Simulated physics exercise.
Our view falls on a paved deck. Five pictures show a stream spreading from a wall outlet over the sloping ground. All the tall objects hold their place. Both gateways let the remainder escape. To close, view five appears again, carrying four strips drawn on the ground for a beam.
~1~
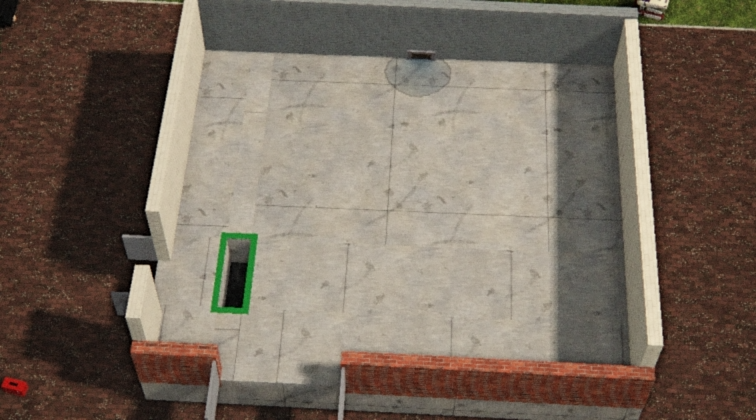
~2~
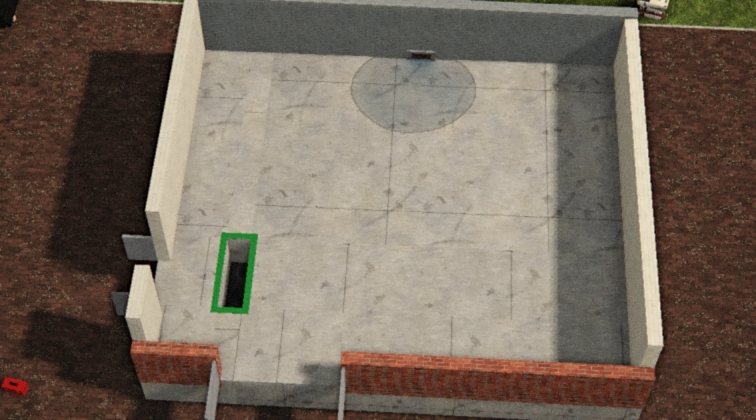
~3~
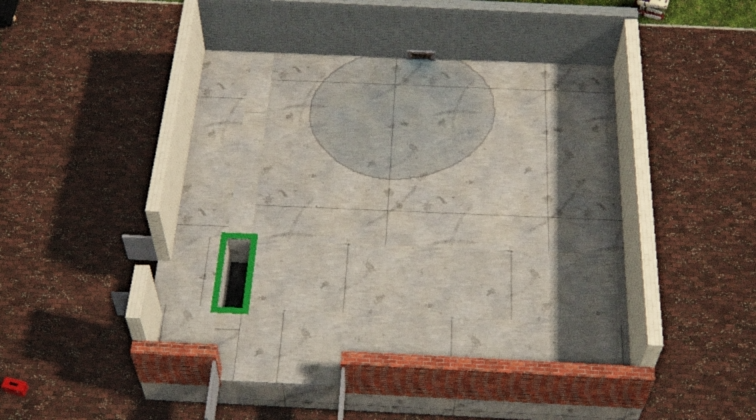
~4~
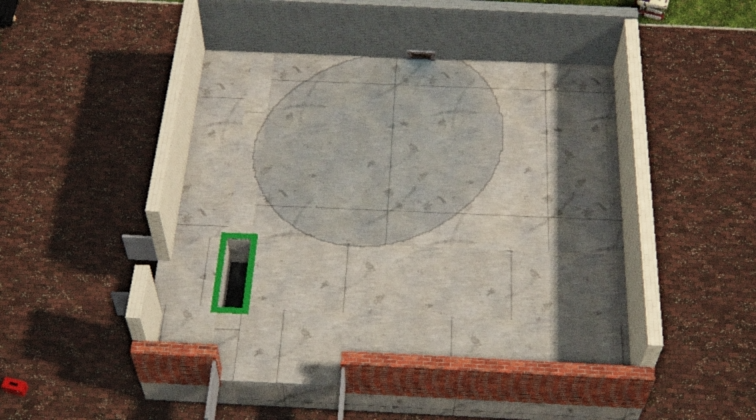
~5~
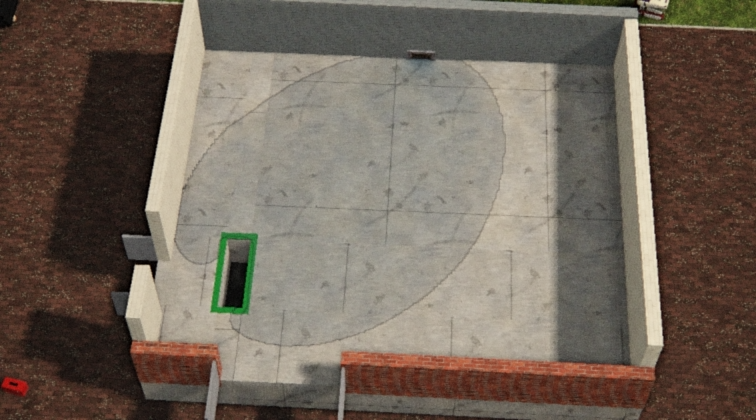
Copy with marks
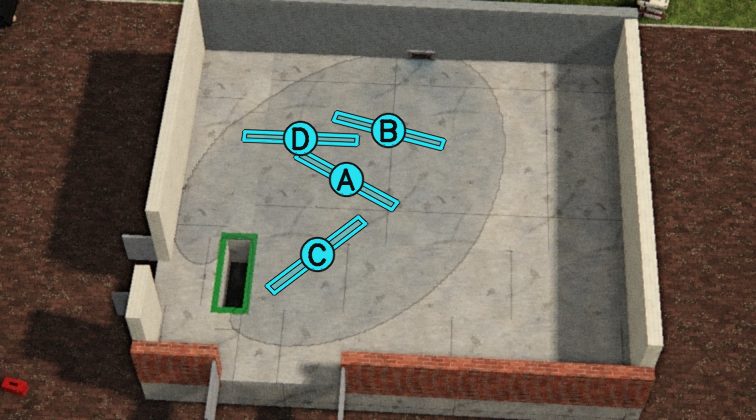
On a walled paved deck, a dark wet patch spreads from the back wall to the green-edged drain.
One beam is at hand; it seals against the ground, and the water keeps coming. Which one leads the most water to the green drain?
Best: C.
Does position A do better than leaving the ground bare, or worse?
Worse.
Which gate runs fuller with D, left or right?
The right one.
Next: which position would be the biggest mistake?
The answer is A.
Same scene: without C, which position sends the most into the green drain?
D it is.
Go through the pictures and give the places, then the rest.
Outfall at (421, 55); green drain at (235, 273); open gate at (282, 371); open gate at (166, 287); front seen at (437, 89), 2 % of the ground wet; green drain still dry, in the first picture.
Front seen at (396, 126), 6 % of the ground wet; green drain still dry, in the second picture.
Front seen at (335, 157), 14 % of the ground wet; green drain still dry, in the third picture.
Front seen at (325, 236), 26 % of the ground wet; green drain still dry, in the fourth picture.
Front seen at (245, 328), 44 % of the ground wet; green drain taking water, in the fifth picture.
On the marked copy, A from (298, 154) to (394, 205); B from (335, 116) to (442, 144); C from (270, 289) to (361, 220); D from (244, 135) to (356, 140).
Choosing A, about 16 % of the stream goes into the green drain, about 84 % out by the gates.
Choosing B, about 21 % of the stream goes into the green drain, about 79 % out by the gates.
Choosing C, about 41 % of the stream goes into the green drain, about 59 % out by the gates.
Choosing D, about 27 % of the stream goes into the green drain, about 73 % out by the gates.
